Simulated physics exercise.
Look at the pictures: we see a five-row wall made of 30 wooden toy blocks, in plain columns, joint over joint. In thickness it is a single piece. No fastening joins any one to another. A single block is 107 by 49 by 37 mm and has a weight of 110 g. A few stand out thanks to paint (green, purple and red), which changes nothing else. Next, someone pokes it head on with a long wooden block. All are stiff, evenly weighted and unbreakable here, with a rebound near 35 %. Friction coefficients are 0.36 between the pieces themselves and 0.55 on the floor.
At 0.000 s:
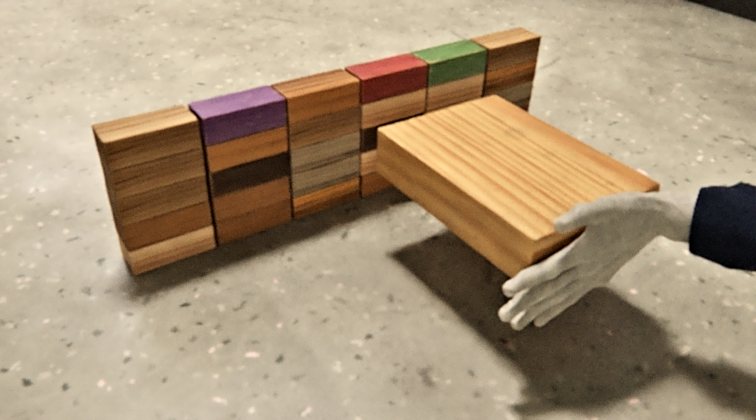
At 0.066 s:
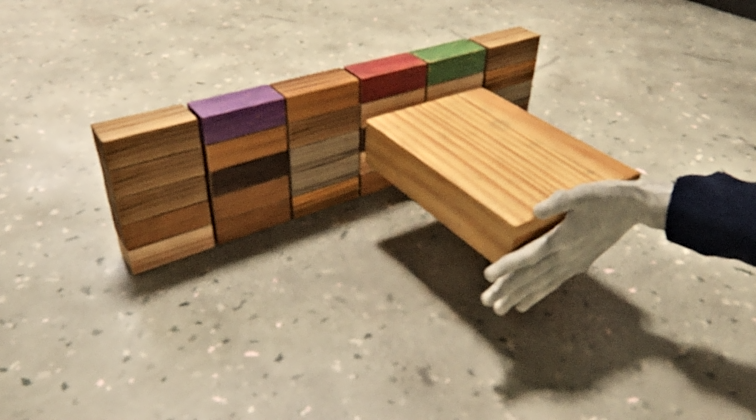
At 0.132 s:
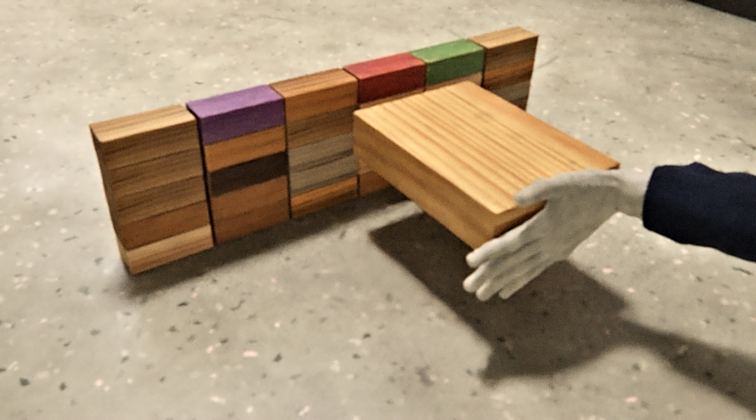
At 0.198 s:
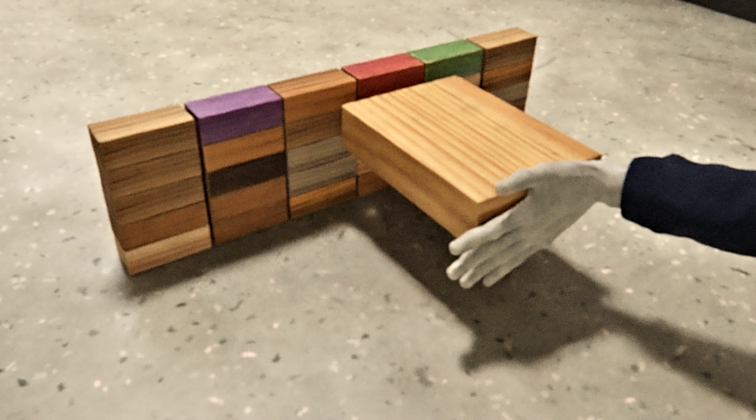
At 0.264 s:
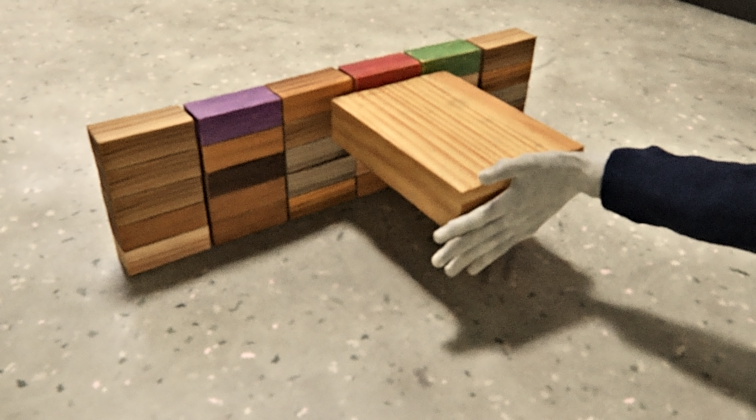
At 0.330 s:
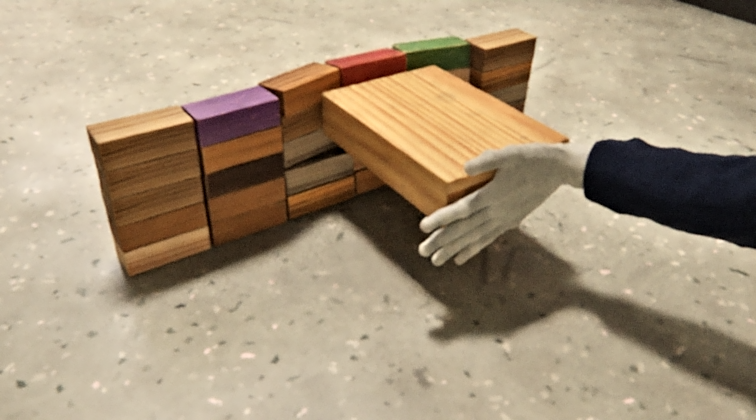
A white-gloved hand moves a long wooden block leftward through the air toward a low wall of stacked wooden blocks with purple, red and green ones along its top. The block's end meets the wall and pushes in, and the red and green blocks and some plain neighbours shift and tilt slightly, while the purple one stays in place.
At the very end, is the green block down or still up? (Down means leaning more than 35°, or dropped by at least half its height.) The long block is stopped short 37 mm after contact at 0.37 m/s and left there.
At the very end the green block is down.
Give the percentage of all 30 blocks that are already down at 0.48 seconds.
By that time it is 25 percent.
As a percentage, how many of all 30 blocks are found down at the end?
Somewhere near 35 in a hundred.
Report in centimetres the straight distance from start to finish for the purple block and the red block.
So purple shifts 0 cm, while red shifts 30 cm.
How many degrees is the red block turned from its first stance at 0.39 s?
Measured against how it began, the tilt is near 20 degrees.
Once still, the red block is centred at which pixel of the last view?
At about (300, 107).
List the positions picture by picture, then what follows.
In the first picture (pixels give the middle of a visible side), block in hand (389, 154) 9 cm short of touching; green block (459, 68); red block (396, 84); purple block (247, 122); none has stirred.
In the second picture, block in hand (376, 145) 7 cm short of touching; green block (458, 68).
In the third picture, block in hand (364, 137) 44 mm short of touching; green block (456, 67).
In the fourth picture, block in hand (352, 129) 19 mm short of touching; green block (455, 68).
In the fifth picture, block in hand (341, 123) 5 mm in; green block (452, 67) 5 mm from its place; red block (389, 82) 6 mm from its place; movement in 9 of them.
In the sixth picture, block in hand (332, 116) 28 mm in; green block (438, 60) 6° from how it stood; red block (376, 74) 8° from how it stood; purple block (241, 123); movement in 12 of them.
After 0.39 s, none of the 30 blocks down, 13 disturbed; green block 23° from how it stood; red block 19° from how it stood.
After 0.48 s, 7 of the 30 blocks down; green block 63° from how it stood, 57 mm lower; red block 45° from how it stood, 38 mm lower.
After 0.56 s, 11 of the 30 blocks down; green block on its side; red block on its side.
In the end (1.3 s), 11 of the 30 blocks down; green block on its side; red block upside down; purple block unmoved. From the last view, middles, green block near (393, 99), red block near (300, 107).
